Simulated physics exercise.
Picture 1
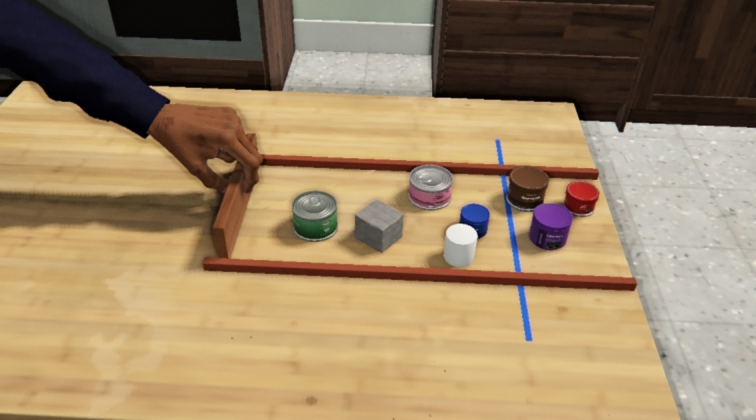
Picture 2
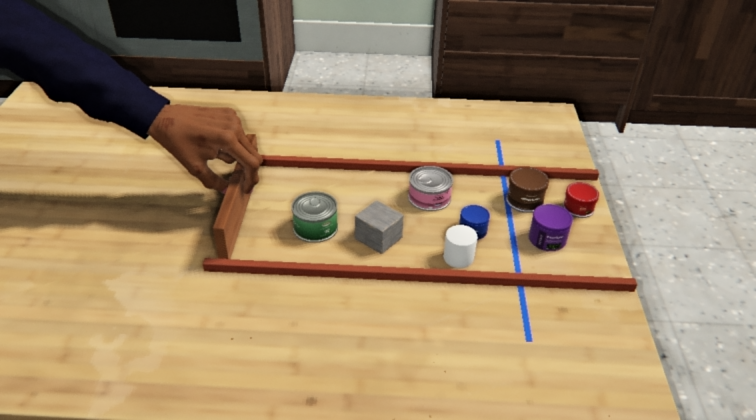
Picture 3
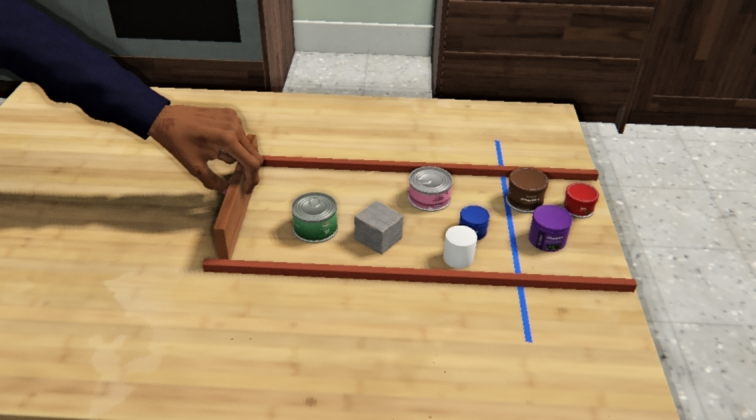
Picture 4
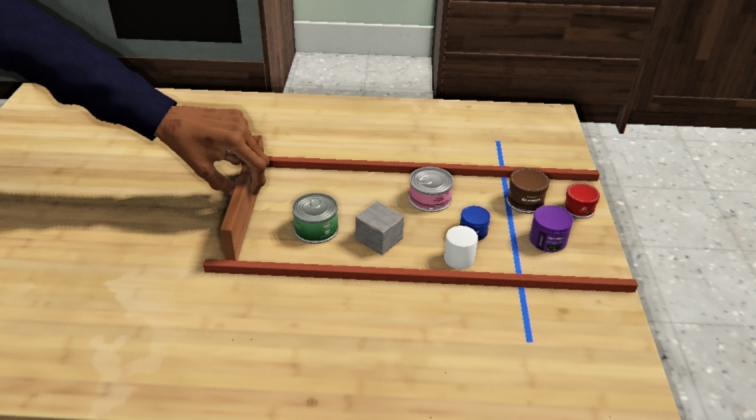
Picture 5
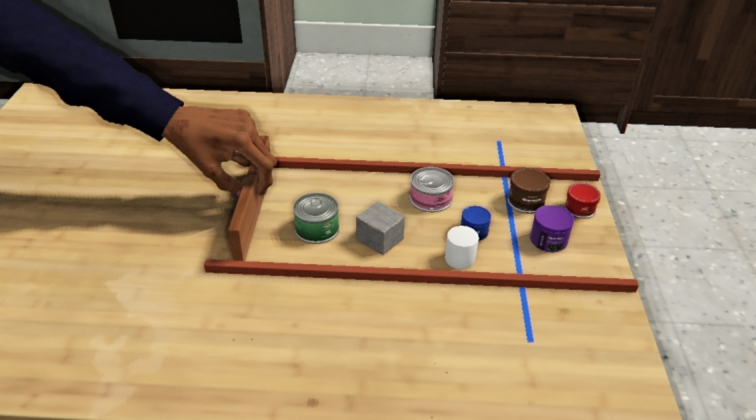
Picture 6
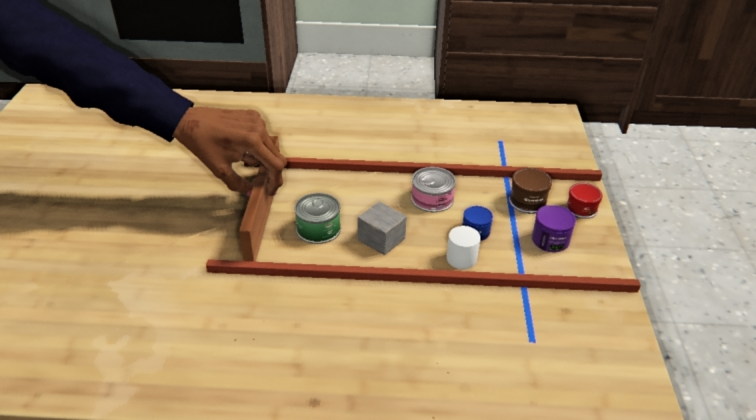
A kitchen counter of pale wood is seen from above at an angle, with dark cabinets and a speckled floor behind. Between two reddish rails sit a green tin, grey block, pink tin, white and blue tubs, then brown, purple and red containers near a blue line at right. A hand slides an upright board slightly rightward while the objects stay put and the view barely shifts.
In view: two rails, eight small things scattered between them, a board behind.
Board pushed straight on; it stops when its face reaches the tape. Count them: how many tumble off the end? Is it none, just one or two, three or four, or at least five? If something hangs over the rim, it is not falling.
The number that drop off is none.
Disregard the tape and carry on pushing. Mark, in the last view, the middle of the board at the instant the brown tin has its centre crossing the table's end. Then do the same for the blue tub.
The middle is at (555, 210) when it's the brown tin, and at (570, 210) when it's the blue tub.
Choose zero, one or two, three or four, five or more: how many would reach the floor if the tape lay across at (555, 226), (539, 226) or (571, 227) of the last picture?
Tape one gives 1 or 2, tape two gives just one or two, and tape three gives 3 or 4.
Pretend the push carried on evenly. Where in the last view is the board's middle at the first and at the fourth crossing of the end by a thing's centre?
First: Around (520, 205). Next: Around (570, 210).
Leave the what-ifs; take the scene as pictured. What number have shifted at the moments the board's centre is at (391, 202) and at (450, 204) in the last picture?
The first number is 3, the next one 5.
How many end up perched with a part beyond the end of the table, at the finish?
1 in all.
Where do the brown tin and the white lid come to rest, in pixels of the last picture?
Going in order, first (574, 191) and next (574, 261).
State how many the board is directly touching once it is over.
It's 3.
A little later, none off yet; red tin at rest near (584, 201); purple tub at rest near (553, 229); brown tin at rest near (530, 191).
When it is over, the number that fall off is zero.
